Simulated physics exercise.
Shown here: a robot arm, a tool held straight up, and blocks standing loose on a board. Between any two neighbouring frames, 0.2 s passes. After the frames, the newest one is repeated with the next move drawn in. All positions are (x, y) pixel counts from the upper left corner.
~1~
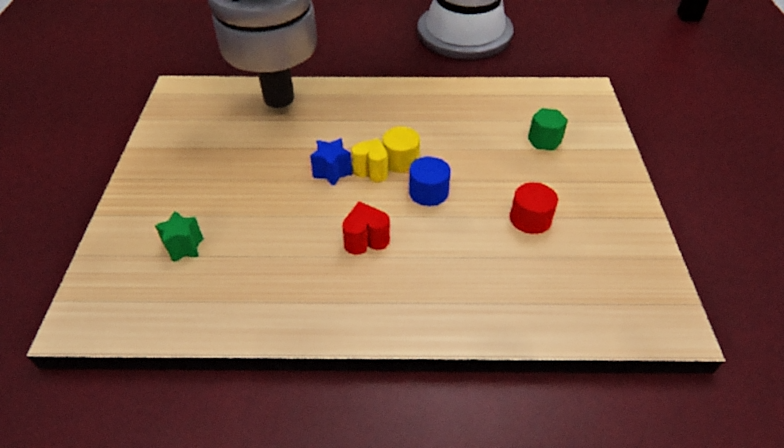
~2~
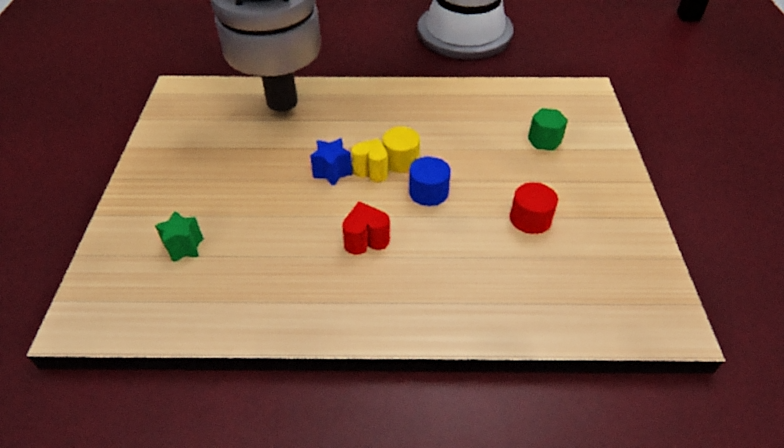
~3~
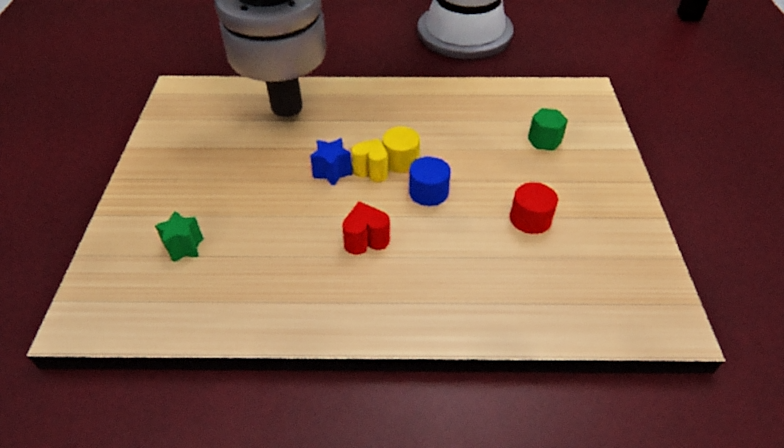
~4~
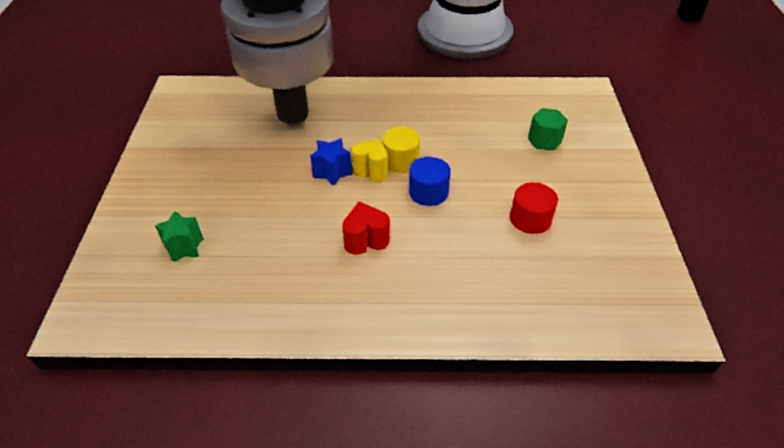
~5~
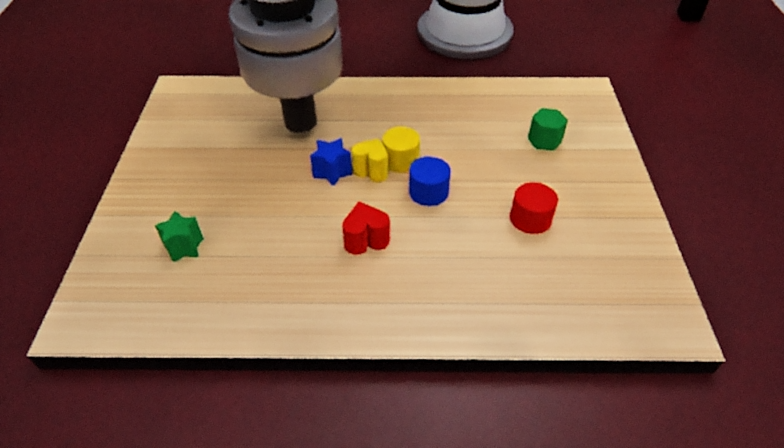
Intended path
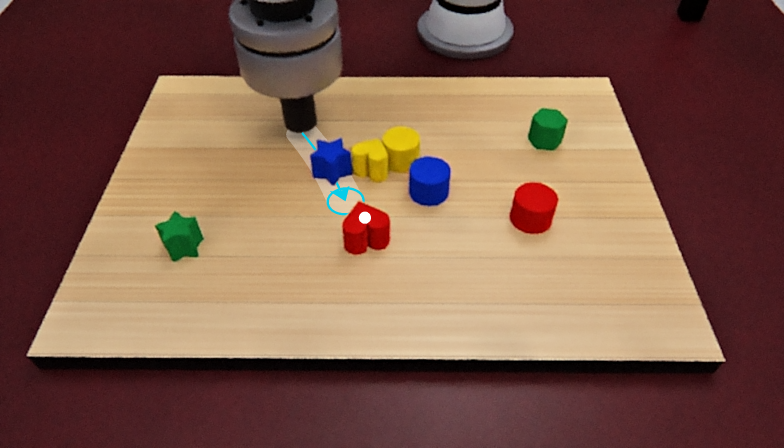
A robot arm's dark, upright tool moved a short way down and to the right over a wooden board, nearing the blue star, while all the red, green, blue and yellow blocks stayed still.
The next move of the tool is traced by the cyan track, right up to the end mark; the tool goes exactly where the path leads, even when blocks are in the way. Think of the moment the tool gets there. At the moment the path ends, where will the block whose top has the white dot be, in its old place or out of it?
By the last moment of the path, the block whose top has the white dot has shifted.
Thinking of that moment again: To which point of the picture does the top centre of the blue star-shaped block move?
I'd expect the centre of its top face to be at (358, 200).
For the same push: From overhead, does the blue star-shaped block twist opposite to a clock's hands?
Yes, that is what happens.
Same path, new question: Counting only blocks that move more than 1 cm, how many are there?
Blocks moved: Two.
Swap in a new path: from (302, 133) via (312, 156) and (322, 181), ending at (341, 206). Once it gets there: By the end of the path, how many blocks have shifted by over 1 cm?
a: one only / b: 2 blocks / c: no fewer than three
a.
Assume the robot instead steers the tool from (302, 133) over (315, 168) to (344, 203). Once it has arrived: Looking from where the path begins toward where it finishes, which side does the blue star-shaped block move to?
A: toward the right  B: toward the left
B - toward the left.
The line goes from (302, 133) via (326, 164), ending at (346, 201); the dot is on the red heart block.
On the path given first. One third of the way, tool at (317, 143); blue star-shaped block at (332, 152).
Two thirds of the way, tool at (332, 167); blue star-shaped block at (343, 175), turned 20° anticlockwise.
At the end, tool at (345, 191); blue star-shaped block at (358, 200), turned 20° anticlockwise; red heart block at (373, 230), turned 20° clockwise; yellow heart block unmoved.
